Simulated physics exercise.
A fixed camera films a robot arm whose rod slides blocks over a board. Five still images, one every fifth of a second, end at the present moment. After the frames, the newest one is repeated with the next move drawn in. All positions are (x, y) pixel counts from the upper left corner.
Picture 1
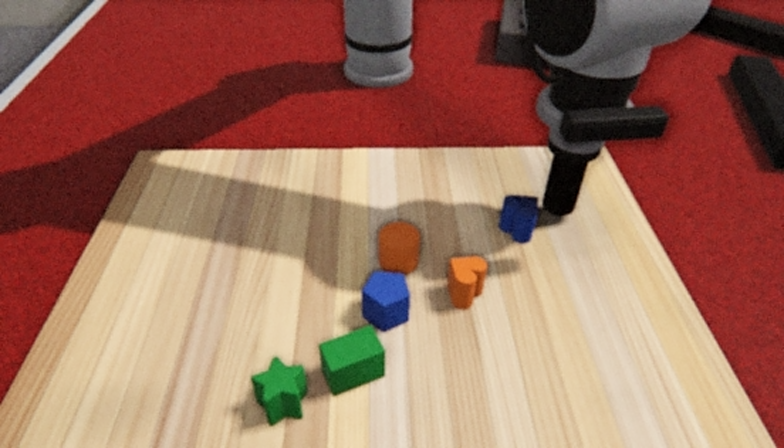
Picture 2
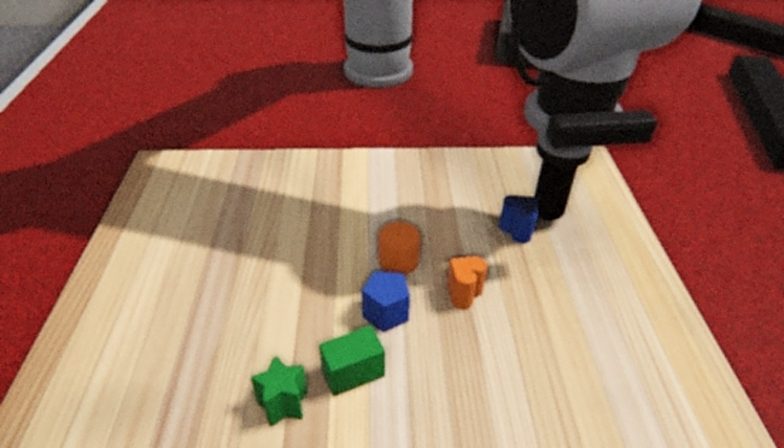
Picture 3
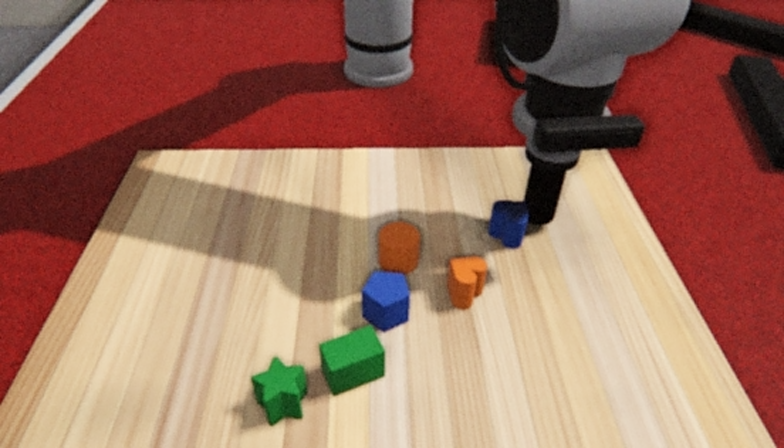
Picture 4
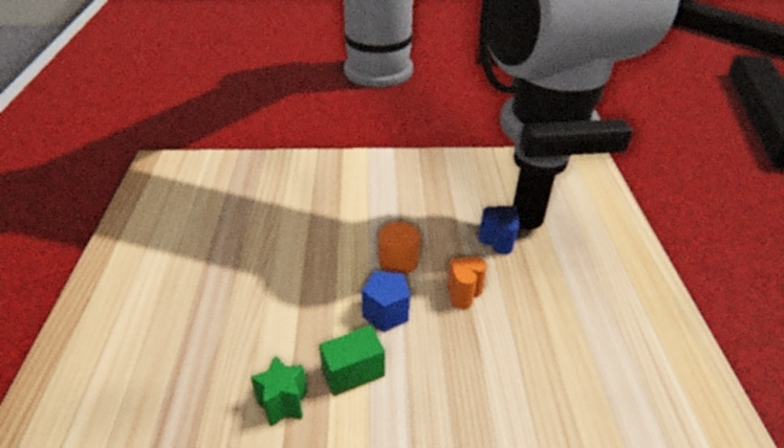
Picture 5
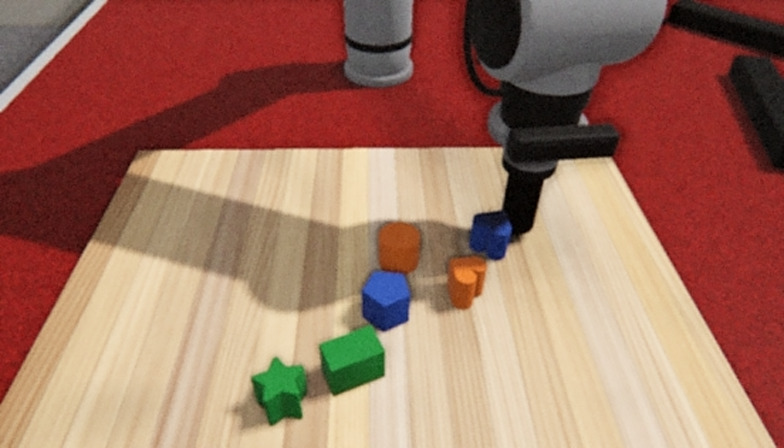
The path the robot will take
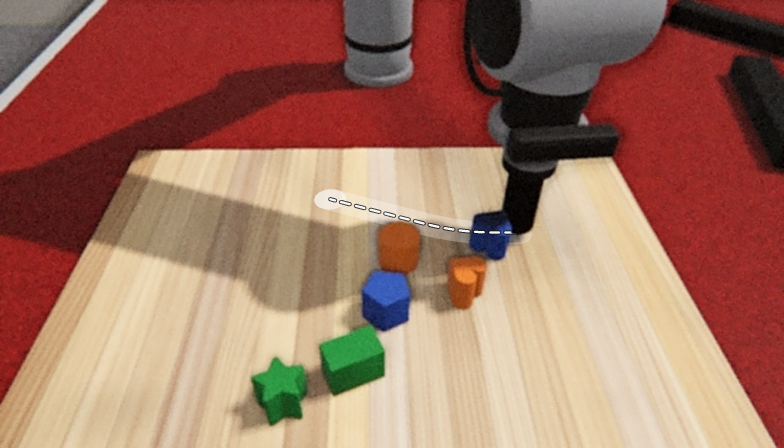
A robot arm slowly pushes the small blue block left and slightly nearer across the board.
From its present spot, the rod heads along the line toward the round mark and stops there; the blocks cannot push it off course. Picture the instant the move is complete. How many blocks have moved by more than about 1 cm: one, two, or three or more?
This push will displace one block.
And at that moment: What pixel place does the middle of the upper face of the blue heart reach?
If I read the scene right, the answer is (477, 227).
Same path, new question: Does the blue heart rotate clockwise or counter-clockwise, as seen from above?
From above, the blue heart will be seen to turn anti-clockwise.
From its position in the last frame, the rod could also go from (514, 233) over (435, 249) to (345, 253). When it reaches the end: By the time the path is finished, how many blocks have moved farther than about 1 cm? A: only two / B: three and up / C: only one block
A: Only two.
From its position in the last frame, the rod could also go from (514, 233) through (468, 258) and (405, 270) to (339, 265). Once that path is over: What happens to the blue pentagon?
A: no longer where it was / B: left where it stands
That would be B.
The line goes from (514, 233) via (418, 222), ending at (330, 199).
On the path given first. One third of the way, rod (449, 221); blue heart (477, 227), turned 75° anticlockwise.
Two thirds of the way, rod (386, 206); blue heart (477, 227), turned 75° anticlockwise.
At the end, rod (330, 191); orange disc unmoved; blue heart (477, 227), turned 75° anticlockwise.
